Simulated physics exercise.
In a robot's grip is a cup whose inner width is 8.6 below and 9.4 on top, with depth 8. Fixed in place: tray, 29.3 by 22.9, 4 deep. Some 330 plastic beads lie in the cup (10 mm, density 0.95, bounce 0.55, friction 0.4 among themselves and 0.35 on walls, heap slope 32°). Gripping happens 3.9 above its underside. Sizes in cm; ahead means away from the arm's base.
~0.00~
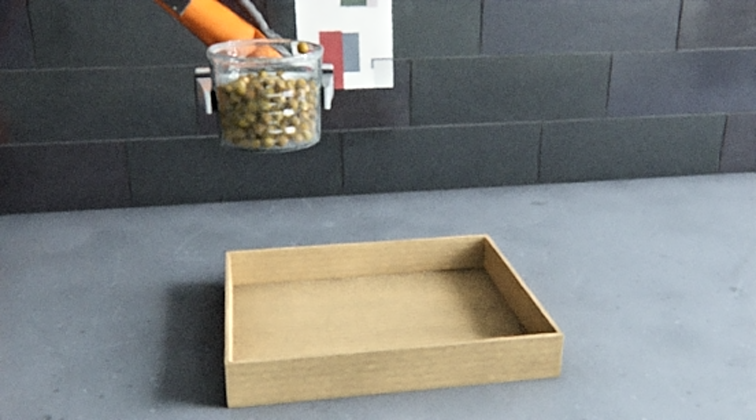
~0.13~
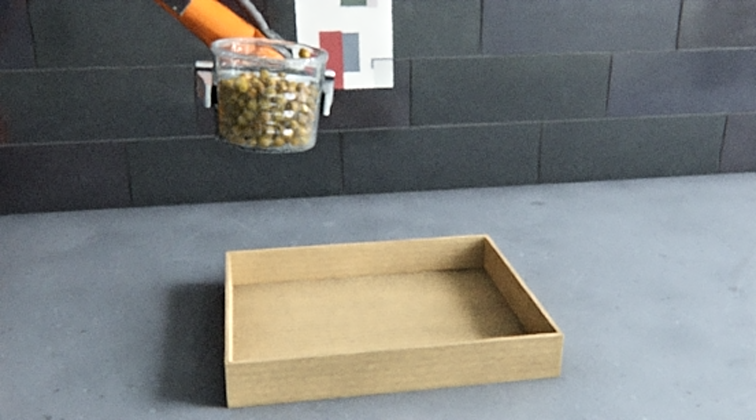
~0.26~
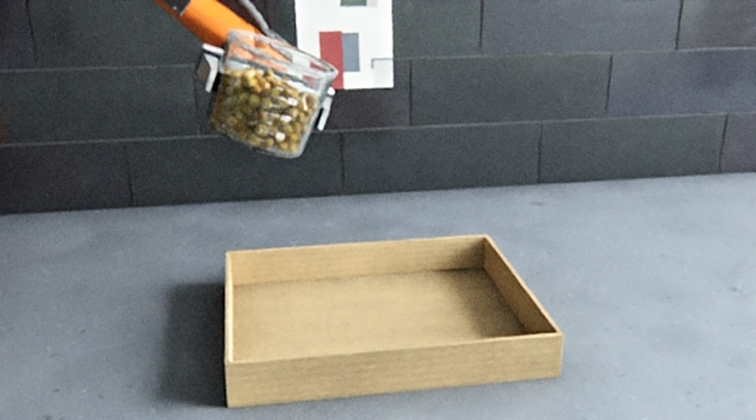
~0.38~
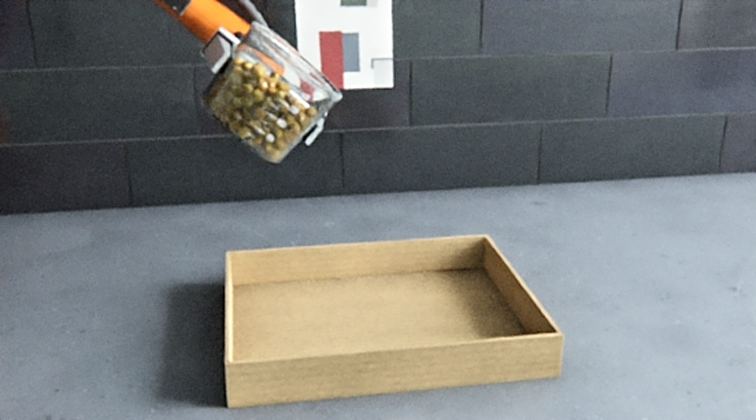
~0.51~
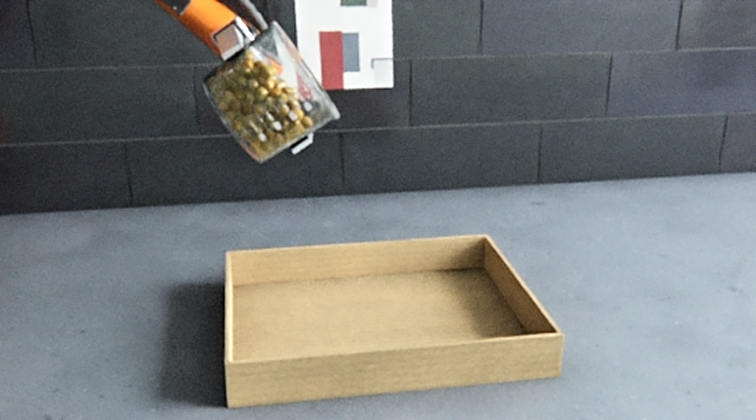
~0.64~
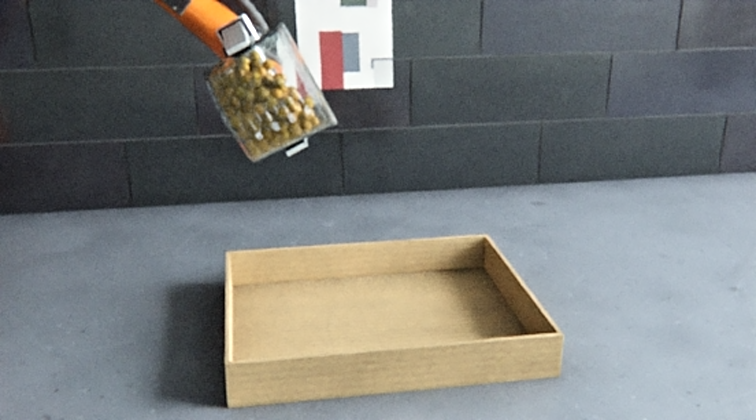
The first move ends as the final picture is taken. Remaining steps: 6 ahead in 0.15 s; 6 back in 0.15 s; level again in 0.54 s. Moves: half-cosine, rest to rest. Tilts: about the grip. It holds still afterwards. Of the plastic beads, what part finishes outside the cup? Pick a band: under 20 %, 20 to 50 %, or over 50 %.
20 to 50 %.
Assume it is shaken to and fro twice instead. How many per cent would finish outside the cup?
That would give close to 50 percent.
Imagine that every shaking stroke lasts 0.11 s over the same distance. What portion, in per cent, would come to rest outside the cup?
It would come to roughly 55 %.
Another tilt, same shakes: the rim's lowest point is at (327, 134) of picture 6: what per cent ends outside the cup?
Around 70 in a hundred.
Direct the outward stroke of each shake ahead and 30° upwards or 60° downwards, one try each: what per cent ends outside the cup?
You'd get some 50 per cent with the first setting and some 5 per cent with the second.
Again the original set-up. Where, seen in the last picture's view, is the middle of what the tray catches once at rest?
Roughly at (435, 318) in the last picture.
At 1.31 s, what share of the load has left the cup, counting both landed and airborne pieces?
Around 35 percent at that moment.
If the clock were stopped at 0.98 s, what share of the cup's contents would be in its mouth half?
Something like 40 percent sits in that half.
After 0.98 s, tilted 62° forward, highest piece 25 above the table; 220 in the cup, 4 in the tray, 108 in flight or on a rim.
After 1.31 s, tilted 14° forward, highest piece 28 above the table; 217 in the cup, 106 in the tray, 9 on the table or floor.
After 1.68 s, level, highest piece 27 above the table; 217 in the cup, 106 in the tray, 9 on the table or floor.
After 2.73 s, level, highest piece 27 above the table; 217 in the cup, 106 in the tray, 9 on the table or floor.
In the end, 217 in the cup, 106 in the tray, 9 on the table or floor. That is 35 % outside the cup.
